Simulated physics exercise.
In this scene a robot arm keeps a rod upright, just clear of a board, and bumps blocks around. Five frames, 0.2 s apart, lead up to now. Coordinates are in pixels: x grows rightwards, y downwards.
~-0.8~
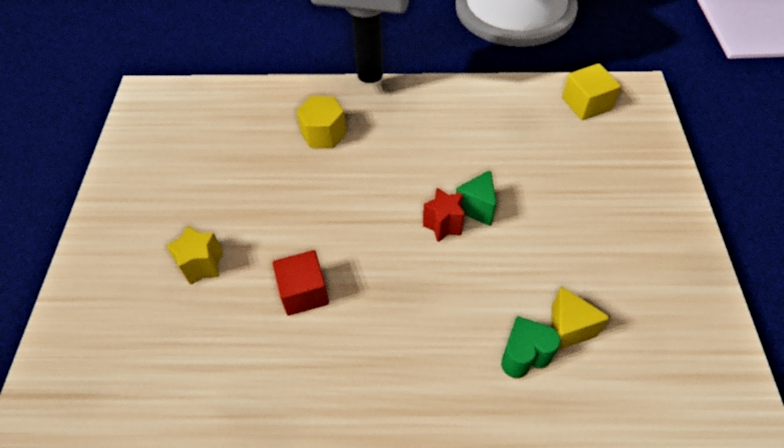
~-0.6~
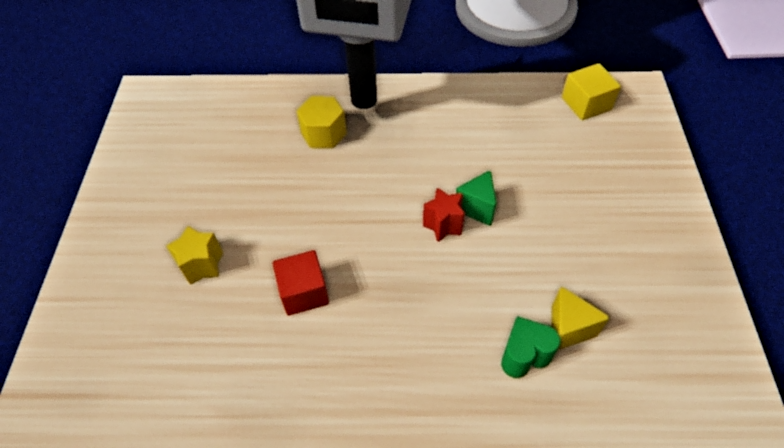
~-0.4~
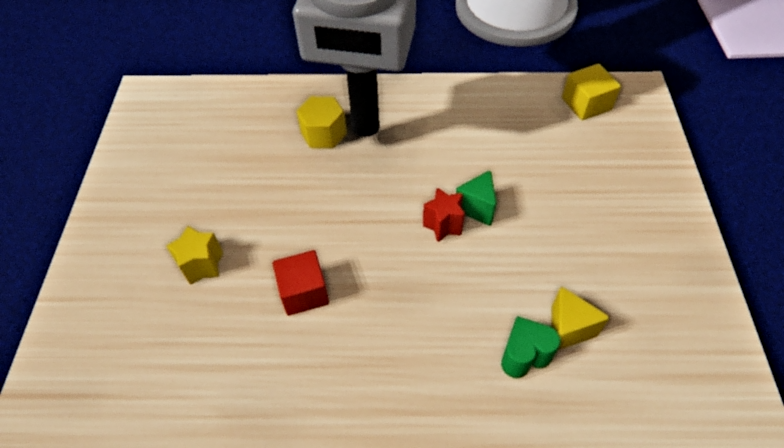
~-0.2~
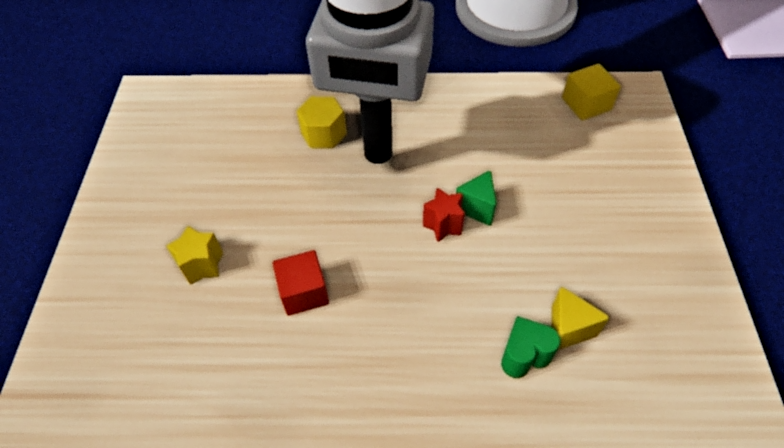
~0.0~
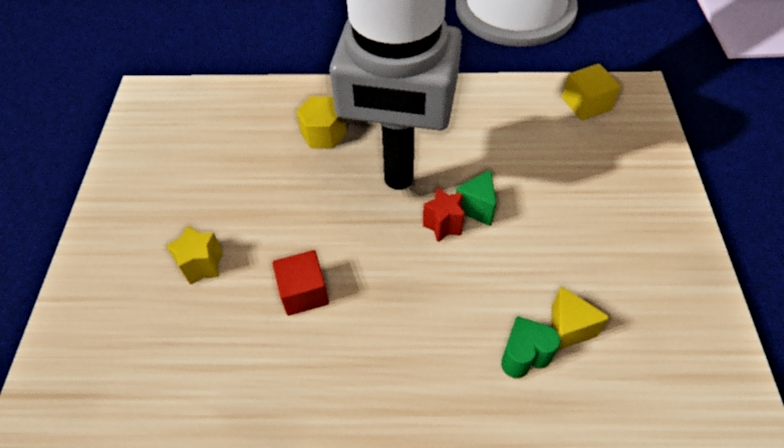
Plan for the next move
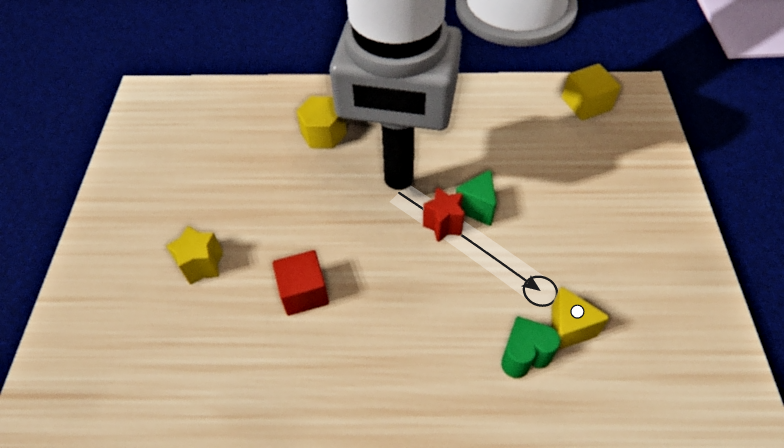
A gray robot arm with a black rod moved in from the board's top edge, passed the yellow hexagon, and drew near the red star and green triangle, while all the blocks stayed still.
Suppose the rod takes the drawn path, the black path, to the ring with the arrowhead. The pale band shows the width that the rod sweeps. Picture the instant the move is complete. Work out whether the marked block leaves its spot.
It is shoved along.
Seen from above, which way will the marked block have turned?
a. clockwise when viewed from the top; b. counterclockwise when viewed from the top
Choice a: Clockwise when viewed from the top.
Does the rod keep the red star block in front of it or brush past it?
When the path ends, it will sit ahead of the rod.
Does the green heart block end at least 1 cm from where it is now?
No
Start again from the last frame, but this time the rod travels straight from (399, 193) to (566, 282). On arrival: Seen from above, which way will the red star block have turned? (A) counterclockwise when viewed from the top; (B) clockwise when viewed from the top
I'll go with B - clockwise when viewed from the top.
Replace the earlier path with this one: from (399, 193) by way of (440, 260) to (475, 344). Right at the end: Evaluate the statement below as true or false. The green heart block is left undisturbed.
That statement is accurate.
The line goes from (399, 193) directly to (540, 291); the dot is on the yellow triangle.
What follows on the original path. One third of the way, rod at (445, 209); red star block at (469, 218).
Two thirds of the way, rod at (493, 242); red star block at (521, 253).
At the end, rod at (545, 279); red star block at (579, 288); green triangle unmoved; green heart block unmoved; yellow triangle at (593, 329), turned 25° clockwise.
